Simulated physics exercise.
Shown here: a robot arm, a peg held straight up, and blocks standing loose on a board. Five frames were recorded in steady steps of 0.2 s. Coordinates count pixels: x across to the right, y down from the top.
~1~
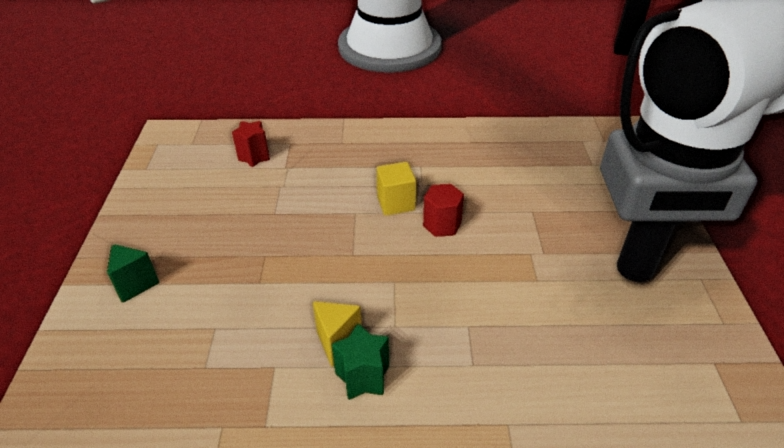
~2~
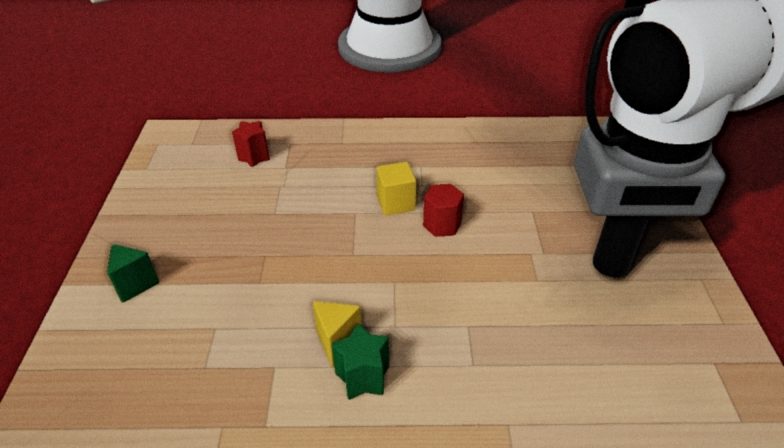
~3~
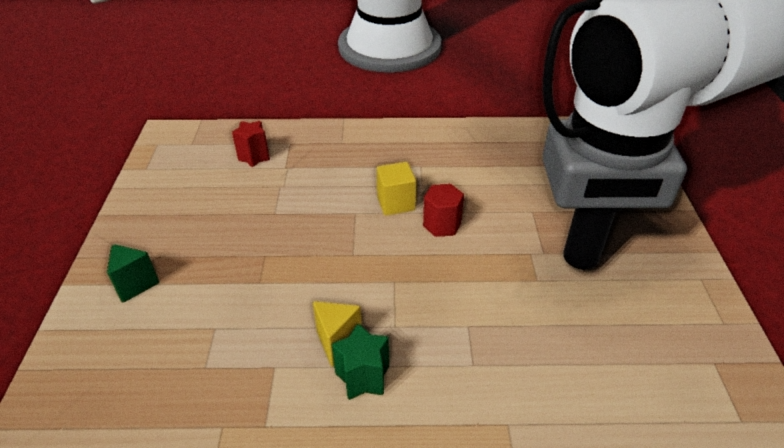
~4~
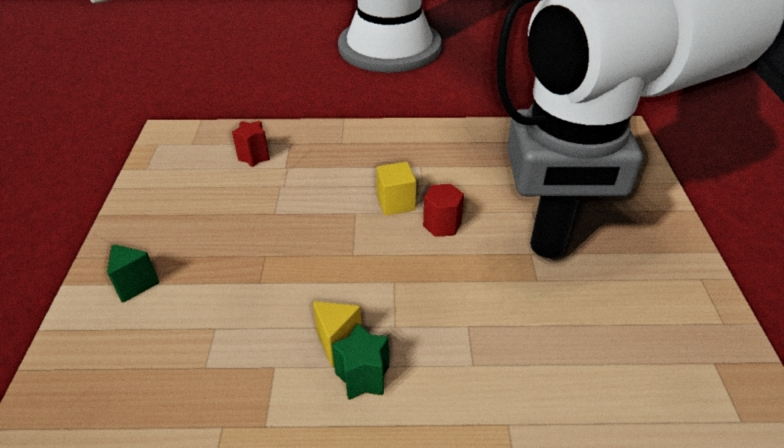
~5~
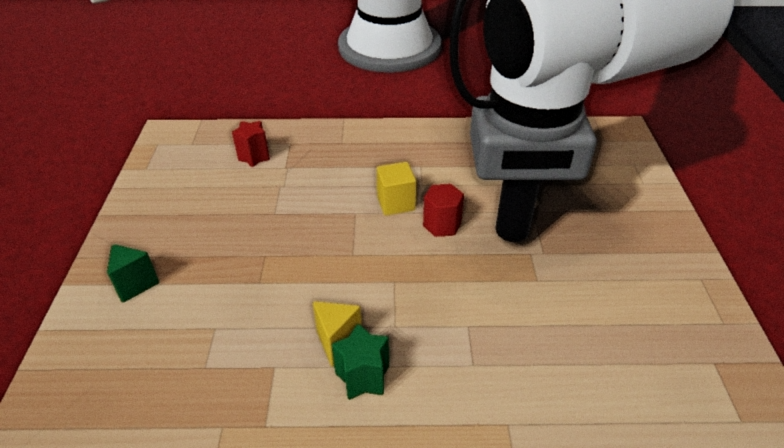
Robot arm holding a black peg upright and sliding it leftward across a wooden board scattered with red, yellow and green blocks.
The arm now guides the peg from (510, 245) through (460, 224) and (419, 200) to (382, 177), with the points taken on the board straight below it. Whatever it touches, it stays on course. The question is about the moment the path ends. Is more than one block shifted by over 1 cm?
It seems so.
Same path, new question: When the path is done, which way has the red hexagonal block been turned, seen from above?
Viewed from above, counterclockwise.
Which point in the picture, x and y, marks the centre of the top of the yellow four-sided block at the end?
When the path ends, it will be at (358, 162).
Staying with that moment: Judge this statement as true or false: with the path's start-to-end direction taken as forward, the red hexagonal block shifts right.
That claim is false.
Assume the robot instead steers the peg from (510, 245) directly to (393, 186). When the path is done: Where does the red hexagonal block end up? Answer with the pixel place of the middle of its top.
My best guess is (405, 189).
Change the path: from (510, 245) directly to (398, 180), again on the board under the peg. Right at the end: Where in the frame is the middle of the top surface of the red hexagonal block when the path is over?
Answer: (421, 191).
What follows on the original path. One third of the way, peg at (461, 212); red hexagonal block at (428, 191), turned 15° anticlockwise.
Two thirds of the way, peg at (419, 187); yellow four-sided block at (369, 165), turned 30° clockwise; red hexagonal block at (395, 184), turned 70° anticlockwise.
At the end, peg at (381, 165); yellow four-sided block at (358, 162), turned 20° anticlockwise; red hexagonal block at (395, 184), turned 70° anticlockwise.
